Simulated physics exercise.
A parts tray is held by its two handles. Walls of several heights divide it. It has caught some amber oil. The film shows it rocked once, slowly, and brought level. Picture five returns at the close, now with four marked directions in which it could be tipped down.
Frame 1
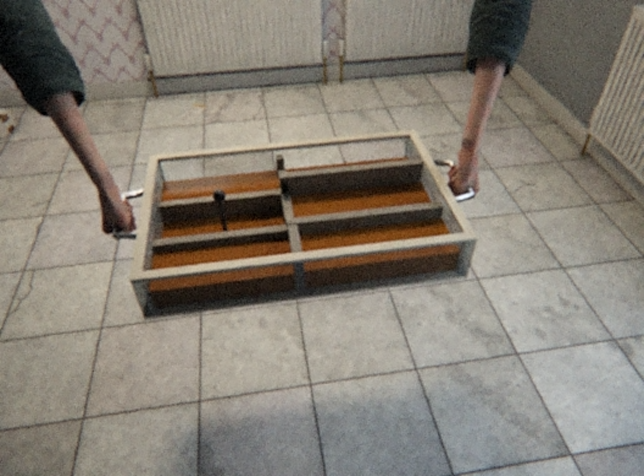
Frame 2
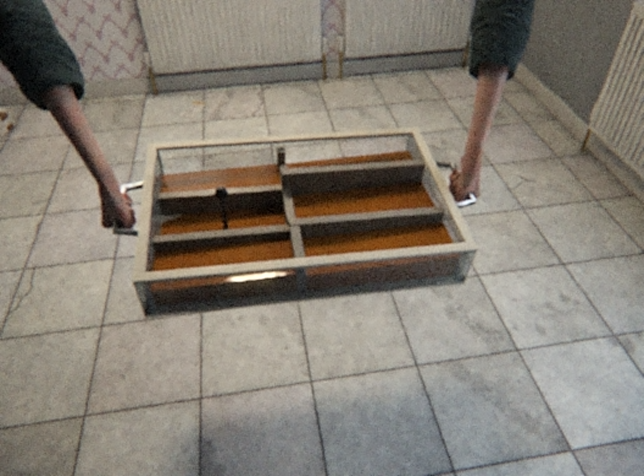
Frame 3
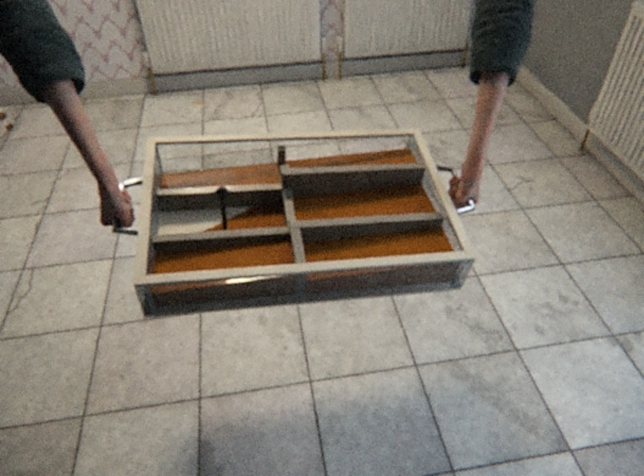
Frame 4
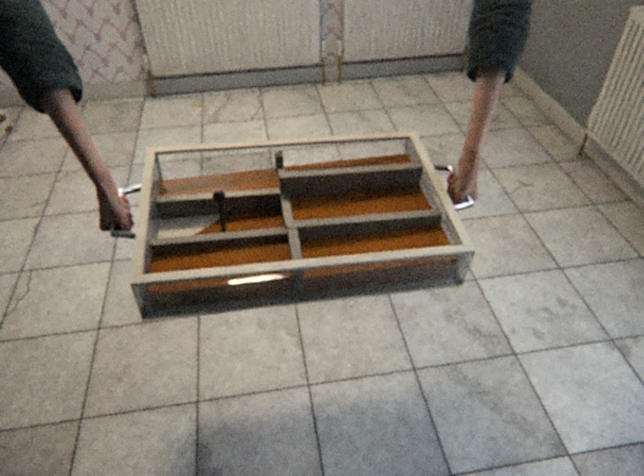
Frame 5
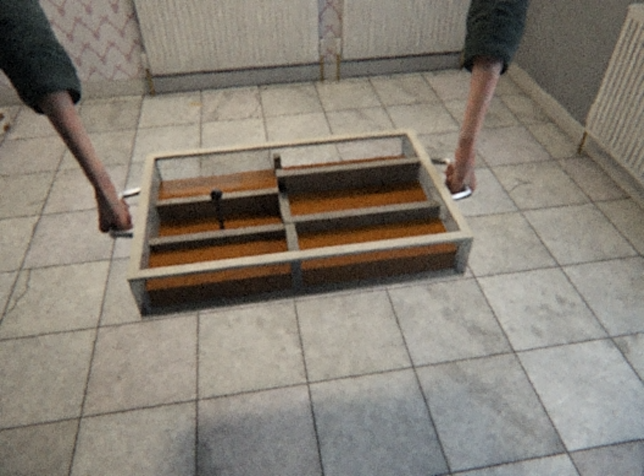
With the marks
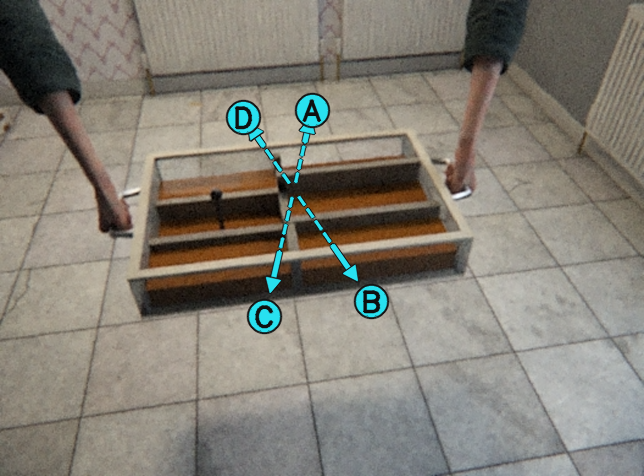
At the start, two hands hold a level, divided tray of amber liquid by its side handles above a tiled floor. They tip it slightly down toward the front right, baring part of the centre left bay, then bring it level again, and amber covers that patch once more.
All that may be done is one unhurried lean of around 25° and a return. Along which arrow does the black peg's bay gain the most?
Go for C.
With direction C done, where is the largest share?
The front left bay.
On the marked copy, A ends at (309, 123); B ends at (354, 276); C ends at (271, 287); D ends at (251, 128).
Choosing A, about 7 % of the liquid ends in the peg's bay; nothing spills.
Choosing B, about 4 % of the liquid ends in the peg's bay; nothing spills.
Choosing C, about 15 % of the liquid ends in the peg's bay; about 19 % goes over the rim.
Choosing D, about 9 % of the liquid ends in the peg's bay; about 8 % goes over the rim.
